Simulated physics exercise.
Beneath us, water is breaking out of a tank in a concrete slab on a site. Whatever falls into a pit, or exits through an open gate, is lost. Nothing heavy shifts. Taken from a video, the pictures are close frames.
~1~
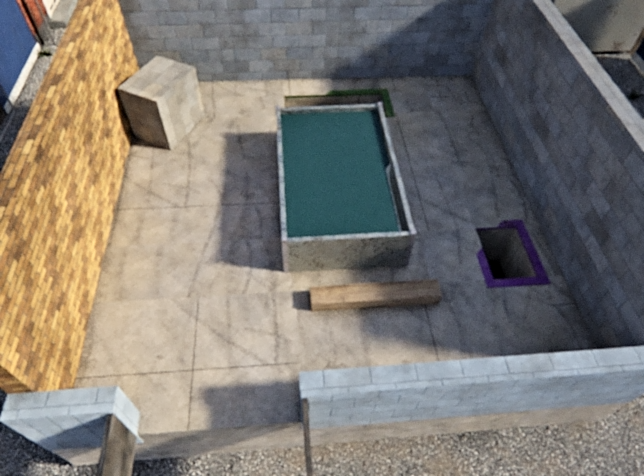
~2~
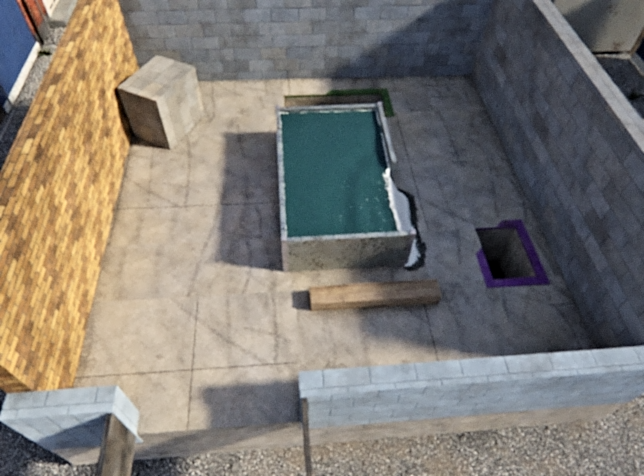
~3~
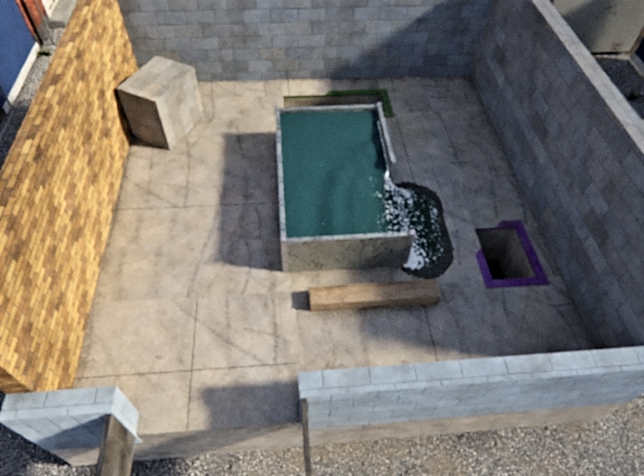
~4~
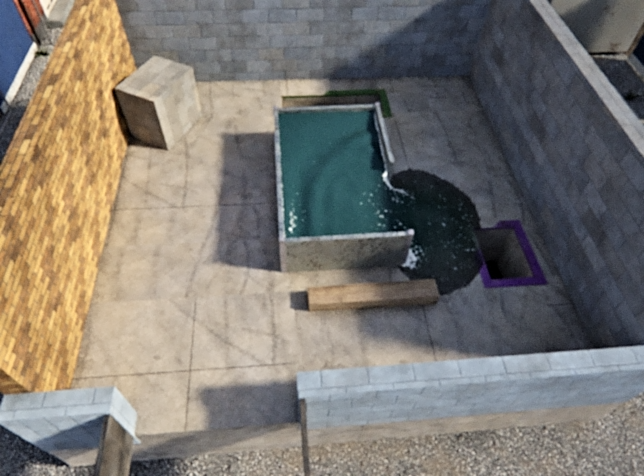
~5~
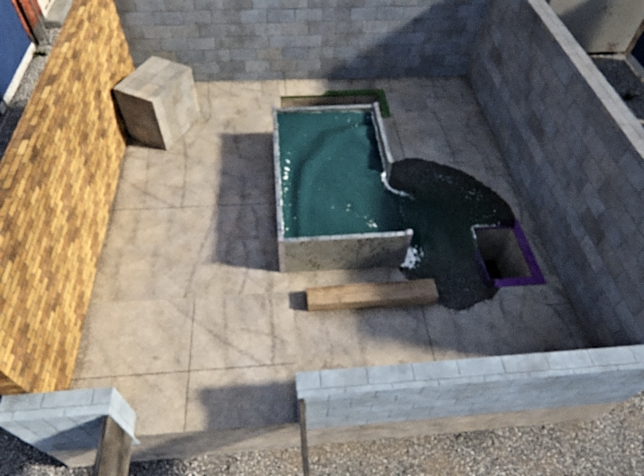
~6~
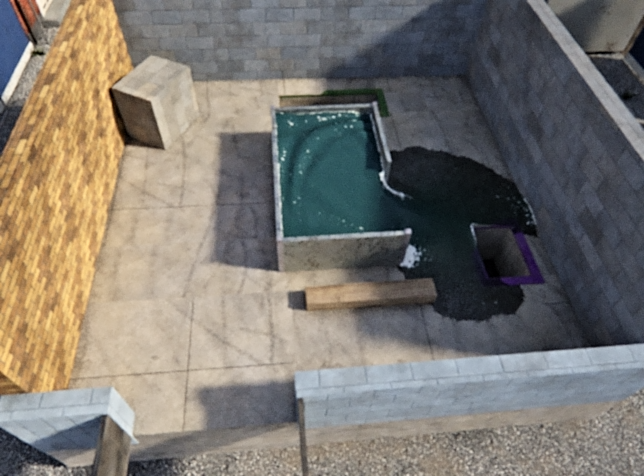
Green water breaks out through the right side of a raised rectangular tank in a walled concrete yard, seen from high above. A grey block stands by the tan brick wall at left, a wooden beam lies before the tank, and a purple-edged square hole sits at right. Foaming at the gap, the water spreads rightward in a dark sheet, reaching around the hole, while the view stays almost still.
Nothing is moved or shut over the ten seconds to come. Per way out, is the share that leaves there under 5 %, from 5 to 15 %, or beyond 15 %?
At the end, the gate will get a thin slice beneath five per cent, the green pit will get an average slice of five to fifteen per cent, the purple pit will get a big slice beyond fifteen per cent.
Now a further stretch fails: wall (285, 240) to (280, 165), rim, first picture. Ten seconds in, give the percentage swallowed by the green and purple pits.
The green pit takes 8 per cent and the purple pit 4 per cent.
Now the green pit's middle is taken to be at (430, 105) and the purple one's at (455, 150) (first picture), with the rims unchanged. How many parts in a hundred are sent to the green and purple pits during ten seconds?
Percentages by pit: Green at 14, purple at 20.
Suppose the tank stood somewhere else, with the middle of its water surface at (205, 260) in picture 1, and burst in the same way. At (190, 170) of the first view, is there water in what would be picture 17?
Answer: Clear.
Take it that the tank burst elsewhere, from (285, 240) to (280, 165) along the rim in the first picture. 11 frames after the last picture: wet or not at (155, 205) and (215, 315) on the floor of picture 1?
First spot submerged, second spot submerged.
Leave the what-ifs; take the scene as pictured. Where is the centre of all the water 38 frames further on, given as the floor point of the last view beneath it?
Centre point: Around (396, 210).
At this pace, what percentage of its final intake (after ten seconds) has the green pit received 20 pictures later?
Some 5 per cent.
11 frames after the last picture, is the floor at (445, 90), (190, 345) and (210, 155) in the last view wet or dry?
In turn, the three spots are soaked, high and dry and high and dry.
A moment on, water covers 20 % of the floor; the gate 0 %, the green pit 0 %, the purple pit 10 %.
Next, water covers 25 % of the floor; the gate 0 %, the green pit 0 %, the purple pit 19 %.
Then, water covers 35 % of the floor; the gate 0 %, the green pit 0 %, the purple pit 29 %.
Later, water covers 55 % of the floor; the gate 0 %, the green pit 5 %, the purple pit 41 %.
In the end, water covers 60 % of the floor; the gate 2 %, the green pit 8 %, the purple pit 51 %.
